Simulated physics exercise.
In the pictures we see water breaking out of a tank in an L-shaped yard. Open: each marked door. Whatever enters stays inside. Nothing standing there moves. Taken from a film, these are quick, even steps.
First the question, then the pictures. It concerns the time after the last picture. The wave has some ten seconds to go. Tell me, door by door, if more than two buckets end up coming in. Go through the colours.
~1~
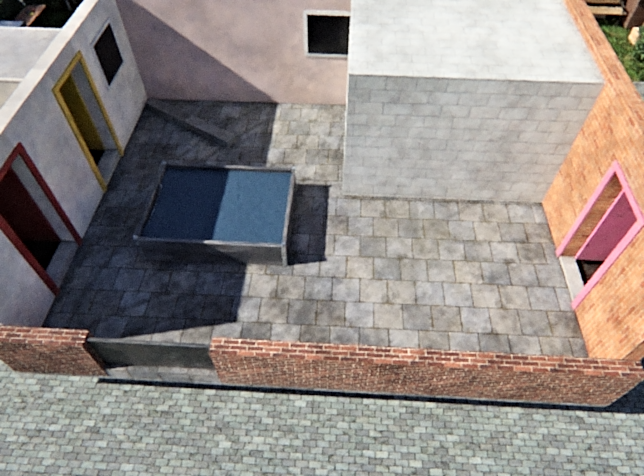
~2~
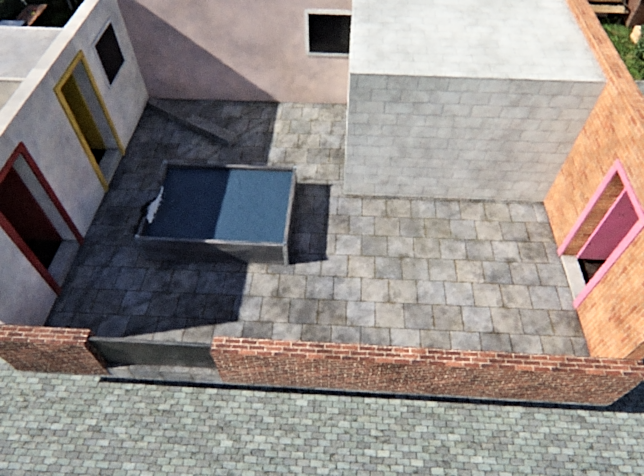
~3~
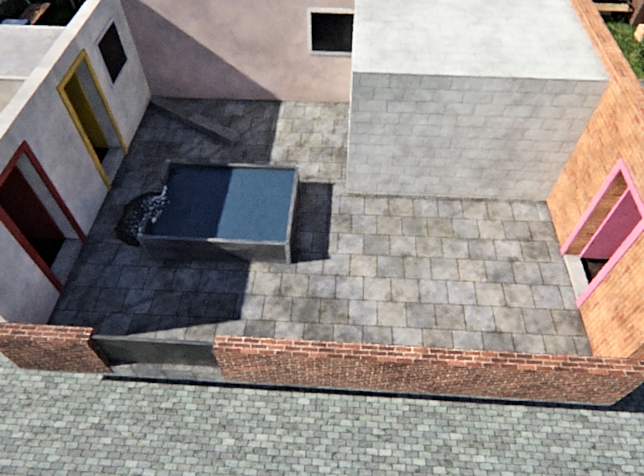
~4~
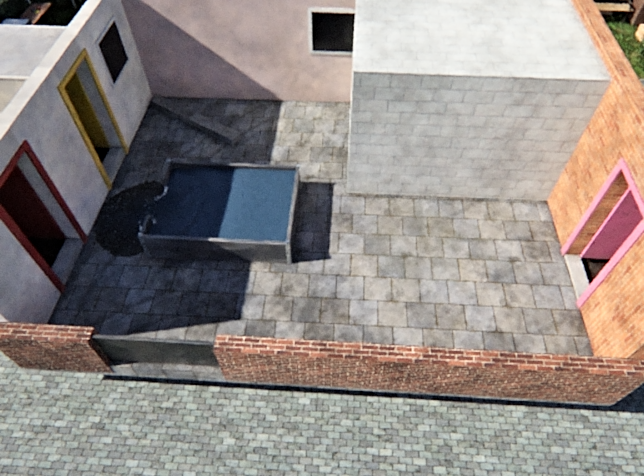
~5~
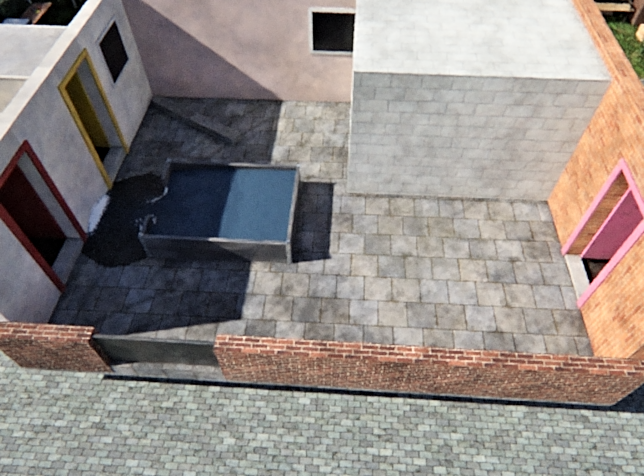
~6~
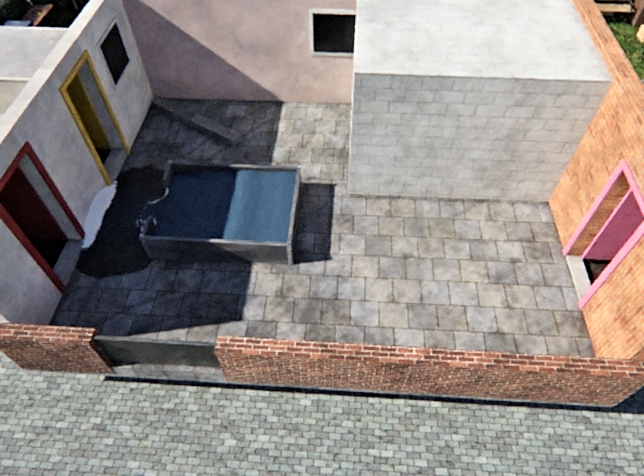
In order: The yellow door keeps to the limit; the red door keeps to the limit; the pink door keeps to the limit.
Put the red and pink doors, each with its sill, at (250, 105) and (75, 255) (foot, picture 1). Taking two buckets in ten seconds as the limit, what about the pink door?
Looks like the pink one spills past the mark.
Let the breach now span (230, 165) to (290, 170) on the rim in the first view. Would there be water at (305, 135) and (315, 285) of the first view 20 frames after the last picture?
Point one reached; point two not reached.
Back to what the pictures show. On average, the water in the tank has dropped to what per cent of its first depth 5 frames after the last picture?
Around 78 percent.
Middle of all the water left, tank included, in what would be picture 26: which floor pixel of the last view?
At about (188, 219).
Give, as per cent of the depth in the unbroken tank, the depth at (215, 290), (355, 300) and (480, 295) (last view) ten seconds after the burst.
My figures are about 10, 6 and 6 percent.
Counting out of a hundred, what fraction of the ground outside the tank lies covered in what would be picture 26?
Estimated share: About 30 %.
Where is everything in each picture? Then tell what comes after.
The first frame shows still water in the water tank at (220, 205).
In the second frame, the front is at a hidden place, out from the gap at (160, 212).
In the third frame, water pours out at (163, 212) and has run to (122, 234).
In the fourth frame, the front is at (98, 222), out from the gap at (163, 211).
In the fifth frame, water pours out at (163, 211) and has run to (85, 245).
In the sixth frame, the front is at (78, 263), out from the gap at (164, 212).
A moment on, water covers 10 % of the floor; the yellow door wet at the sill, nothing in, the red door wet at the sill, nothing in, the pink door not reached.
Next, water covers 20 % of the floor; the yellow door wet at the sill, nothing in, the red door under two buckets in, the pink door not reached.
Then, water covers 30 % of the floor; the yellow door wet at the sill, nothing in, the red door under two buckets in, the pink door not reached.
Later, water covers 65 % of the floor; the yellow door wet at the sill, nothing in, the red door under two buckets in, the pink door not reached.
In the end, water covers 95 % of the floor; the yellow door wet at the sill, nothing in, the red door under two buckets in, the pink door wet at the sill, nothing in.
